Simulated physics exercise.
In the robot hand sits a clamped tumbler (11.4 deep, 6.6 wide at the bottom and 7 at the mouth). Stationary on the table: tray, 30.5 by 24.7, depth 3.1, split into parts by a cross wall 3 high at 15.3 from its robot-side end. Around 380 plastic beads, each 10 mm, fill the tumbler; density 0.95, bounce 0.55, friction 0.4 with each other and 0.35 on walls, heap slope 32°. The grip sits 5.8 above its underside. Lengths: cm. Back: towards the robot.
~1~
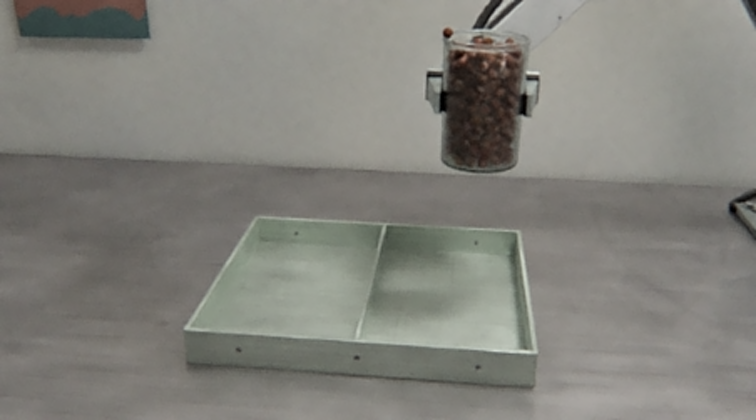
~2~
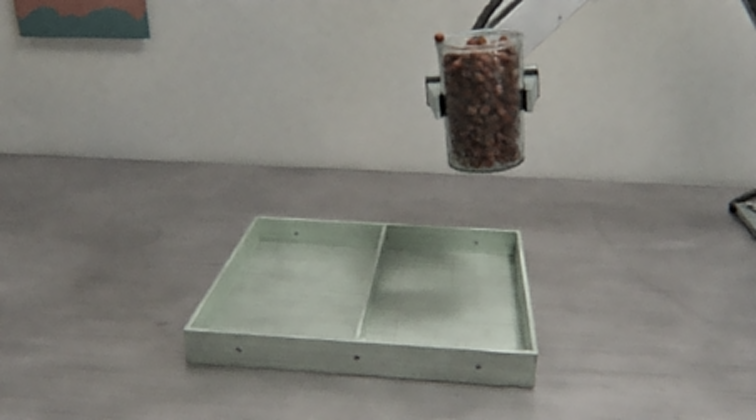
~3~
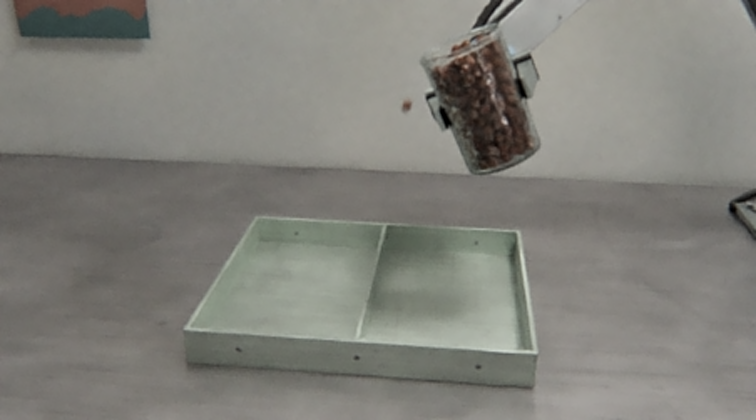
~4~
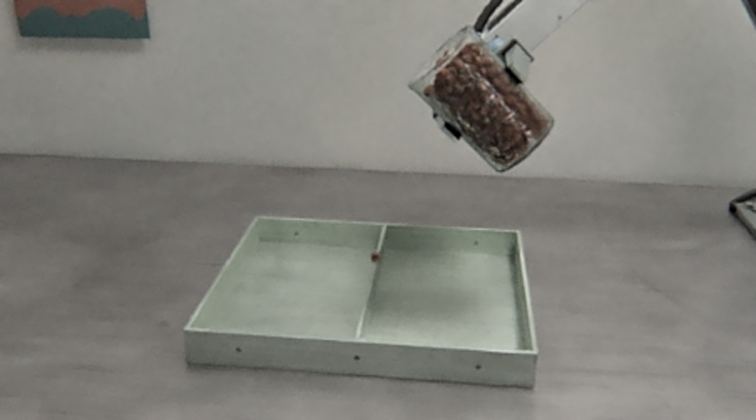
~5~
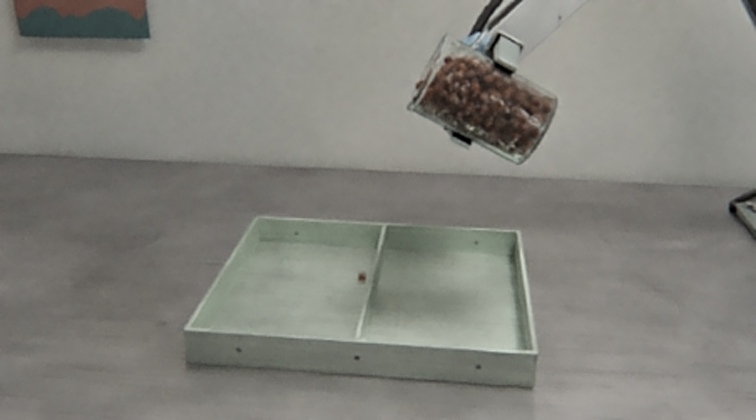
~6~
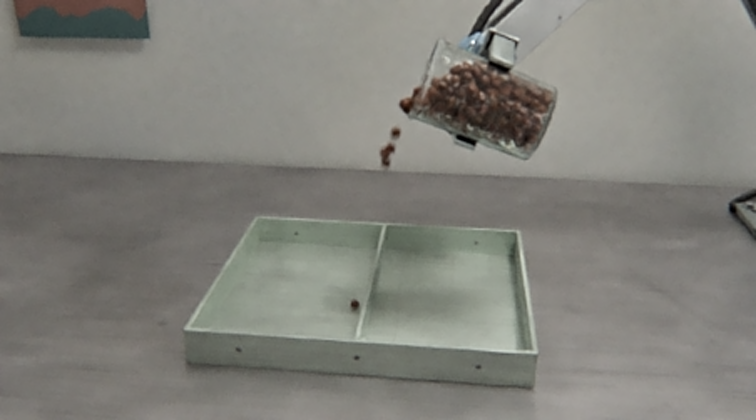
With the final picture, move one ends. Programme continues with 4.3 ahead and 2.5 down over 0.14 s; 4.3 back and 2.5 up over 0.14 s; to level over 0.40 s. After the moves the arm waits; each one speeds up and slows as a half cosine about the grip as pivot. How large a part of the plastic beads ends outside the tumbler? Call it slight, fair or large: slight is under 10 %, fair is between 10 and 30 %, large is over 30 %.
I would call it fair, between 10 and 30 %.
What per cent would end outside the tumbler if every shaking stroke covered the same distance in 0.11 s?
That gives about 20 percent.
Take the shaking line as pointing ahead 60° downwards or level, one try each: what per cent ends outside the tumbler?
Roughly 5 per cent, then 30 per cent.
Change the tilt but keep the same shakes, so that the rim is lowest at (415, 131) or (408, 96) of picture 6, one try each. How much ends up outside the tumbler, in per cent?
The first try gives around 40 percent and the second around 10 percent.
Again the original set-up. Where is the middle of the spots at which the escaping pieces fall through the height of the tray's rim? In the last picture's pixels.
I'd put it somewhere near (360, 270).
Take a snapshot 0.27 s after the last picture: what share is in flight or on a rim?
Roughly 12 per cent.
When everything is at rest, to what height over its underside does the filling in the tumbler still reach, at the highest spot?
It reaches close to 10.5 cm in the end.
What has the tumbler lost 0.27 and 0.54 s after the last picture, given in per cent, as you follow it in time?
Estimates in order: Close to 15, close to 15.
Then, 0.27 s later, tilted 70° forward, highest piece 24 above the table; 325 in the tumbler, 10 in the far-side part, 1 in the robot-side part, 44 in flight or on a rim.
Then, 0.54 s later, tilted 18° forward, highest piece 27 above the table; 315 in the tumbler, 43 in the far-side part, 21 in the robot-side part, 1 in flight or on a rim.
Then, 0.88 s later, level, highest piece 27 above the table; 315 in the tumbler, 45 in the far-side part, 20 in the robot-side part.
Then, 1.93 s later, level, highest piece 26 above the table; 315 in the tumbler, 45 in the far-side part, 20 in the robot-side part.
At rest, 315 in the tumbler, 45 in the far-side part, 20 in the robot-side part. That is 17 % outside the tumbler.
